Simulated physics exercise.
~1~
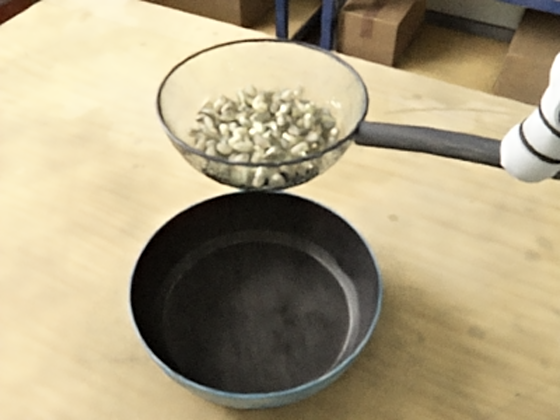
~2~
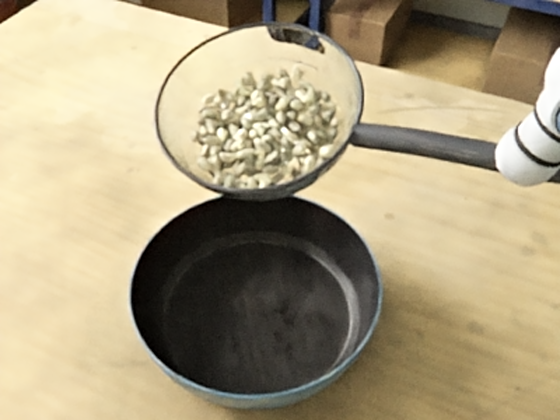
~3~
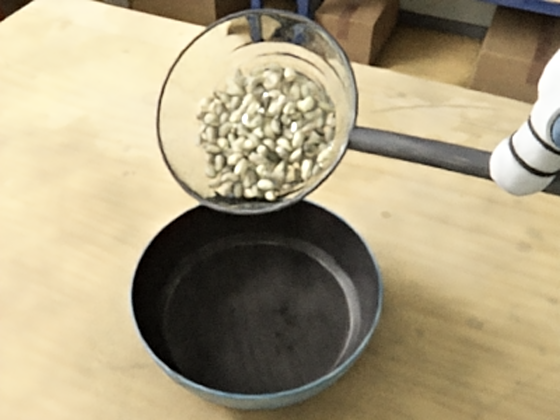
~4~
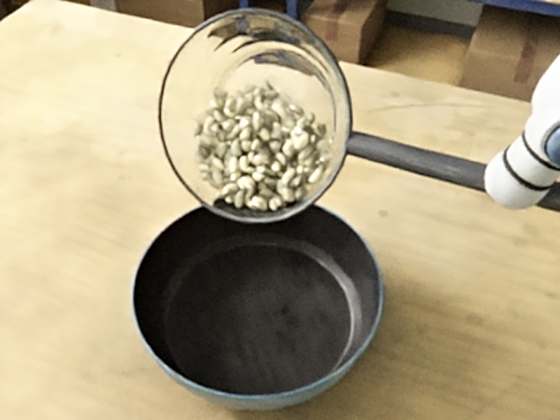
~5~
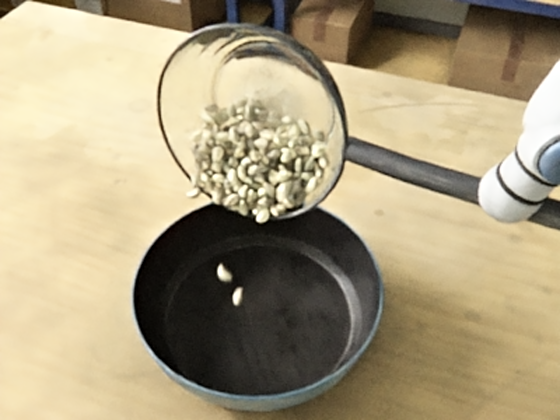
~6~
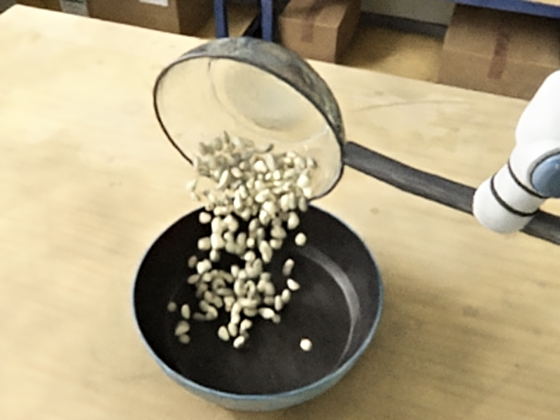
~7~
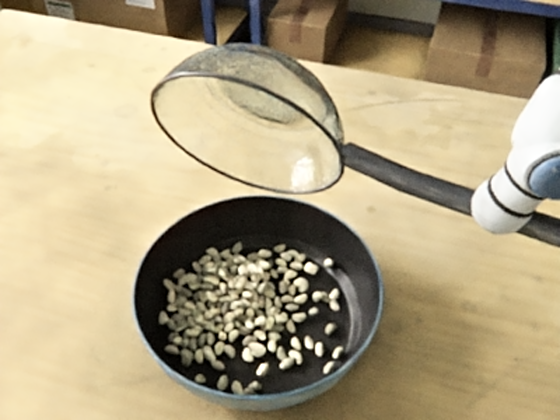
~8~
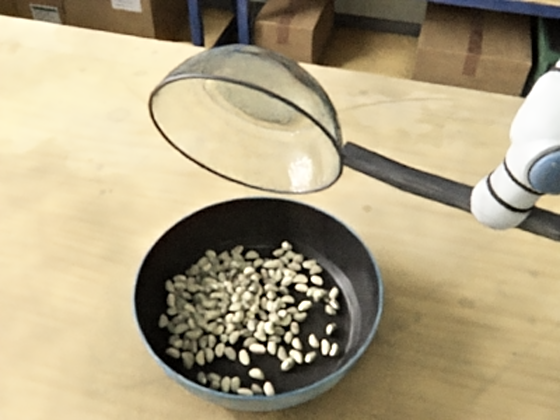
A white robotic arm at the right edge holds a clear, rounded ladle of white beans by its dark handle, above a dark pan with a bluish rim on a pale wooden table, seen from slightly above, with cardboard boxes behind. The ladle tilts steadily while the beans stay inside and the view drifts slightly sideways. As it tips onto its side, a couple of beans drop, and then the rest pour down in a thick stream. The ladle tips a little further and empties. It finally rests tilted above the pan, with the beans lying still, spread across the bottom.
